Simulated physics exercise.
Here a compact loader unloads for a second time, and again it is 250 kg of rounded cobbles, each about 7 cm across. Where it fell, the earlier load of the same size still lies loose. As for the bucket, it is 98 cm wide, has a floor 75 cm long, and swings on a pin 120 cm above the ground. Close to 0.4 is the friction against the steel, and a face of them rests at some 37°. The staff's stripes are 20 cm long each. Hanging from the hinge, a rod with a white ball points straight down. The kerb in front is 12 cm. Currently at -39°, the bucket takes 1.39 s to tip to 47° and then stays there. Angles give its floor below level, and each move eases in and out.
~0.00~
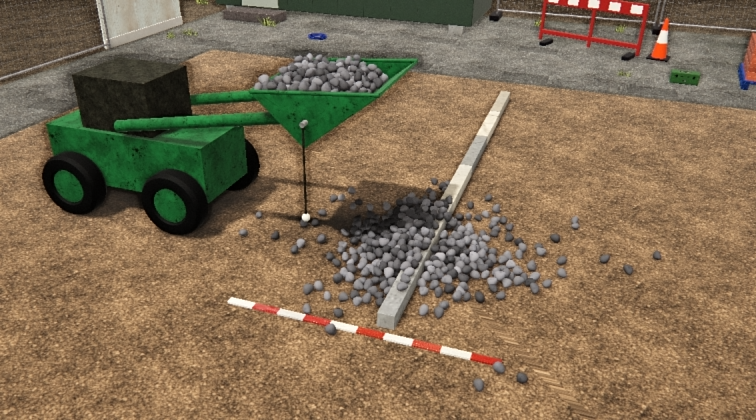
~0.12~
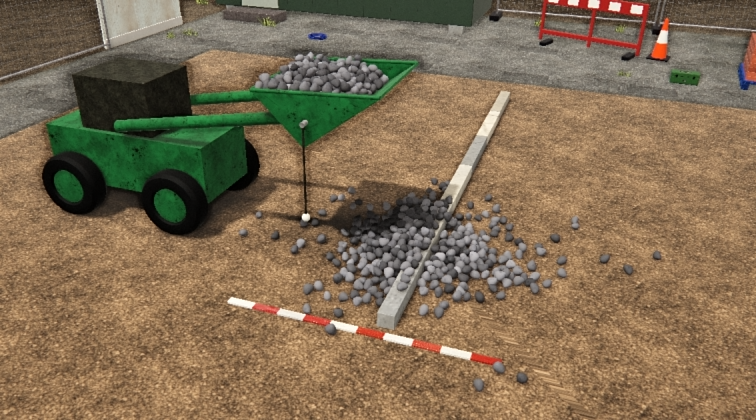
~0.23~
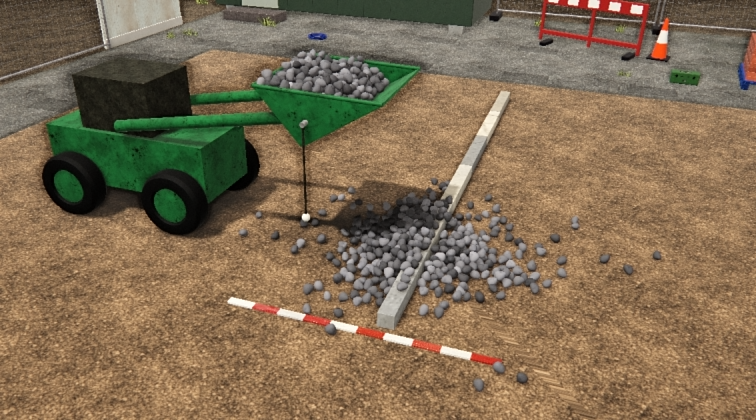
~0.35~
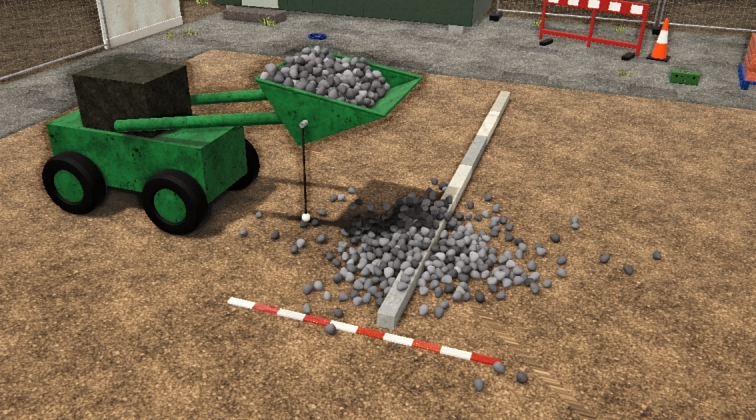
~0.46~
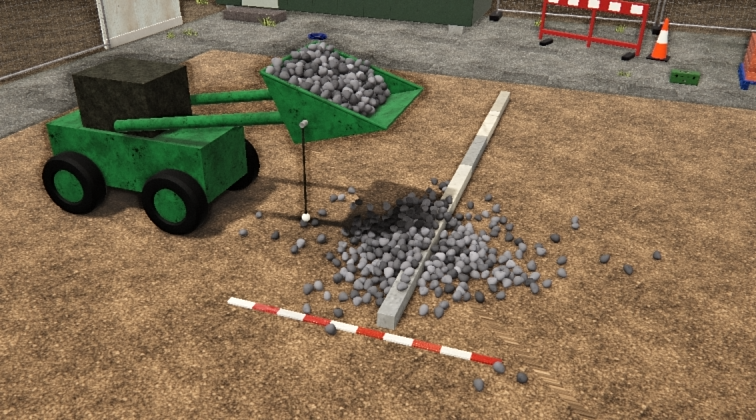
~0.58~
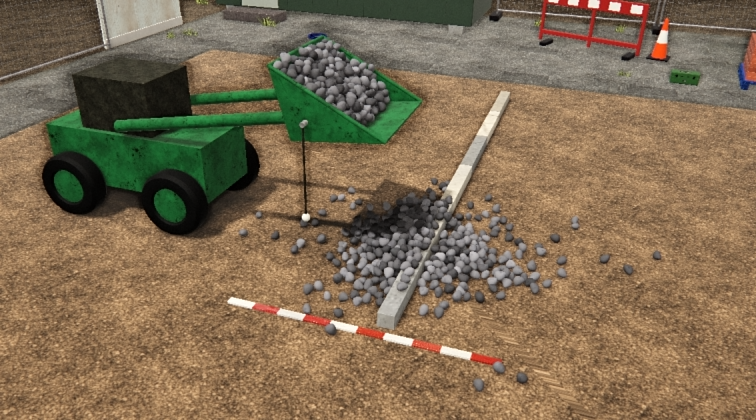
A green wheeled loader with a dark block on top stands at the left of a brown gravel yard, seen from above at an angle, its raised bucket full of grey cobbles. Below and to the right, loose cobbles lie heaped across a pale kerb, behind a red-and-white striped staff. The bucket's front edge swings steadily downward and the cobbles shift with it, while the camera stays still.
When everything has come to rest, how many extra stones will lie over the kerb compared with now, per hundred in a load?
About 32 per hundred.
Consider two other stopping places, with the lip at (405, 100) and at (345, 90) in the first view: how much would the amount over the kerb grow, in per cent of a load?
First place: Roughly 70 %; second place: Roughly 5 %.
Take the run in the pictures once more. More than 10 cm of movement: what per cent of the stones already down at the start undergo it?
Around 15 in a hundred.
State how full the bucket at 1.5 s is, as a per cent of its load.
Close to 20 in a hundred is still held.
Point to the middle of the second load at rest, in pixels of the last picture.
Middle: Approx. (405, 235) px.
After 1.0 s the floor is at 33°; in per cent of one load, 95 in the bucket, 70 on this side of the kerb, 34 over the kerb; the foremost stones are at (613, 259).
After 1.5 s the floor is at 47°; in per cent of one load, 20 in the bucket, 142 on this side of the kerb, 38 over the kerb; the foremost stones are at (613, 259).
After 1.8 s the floor is at 47°; in per cent of one load, 0 in the bucket, 139 on this side of the kerb, 61 over the kerb; the foremost stones are at (613, 259).
After 4.3 s the floor is at 47°; in per cent of one load, 0 in the bucket, 133 on this side of the kerb, 67 over the kerb; the foremost stones are at (615, 262). Net gain over the kerb, 32.
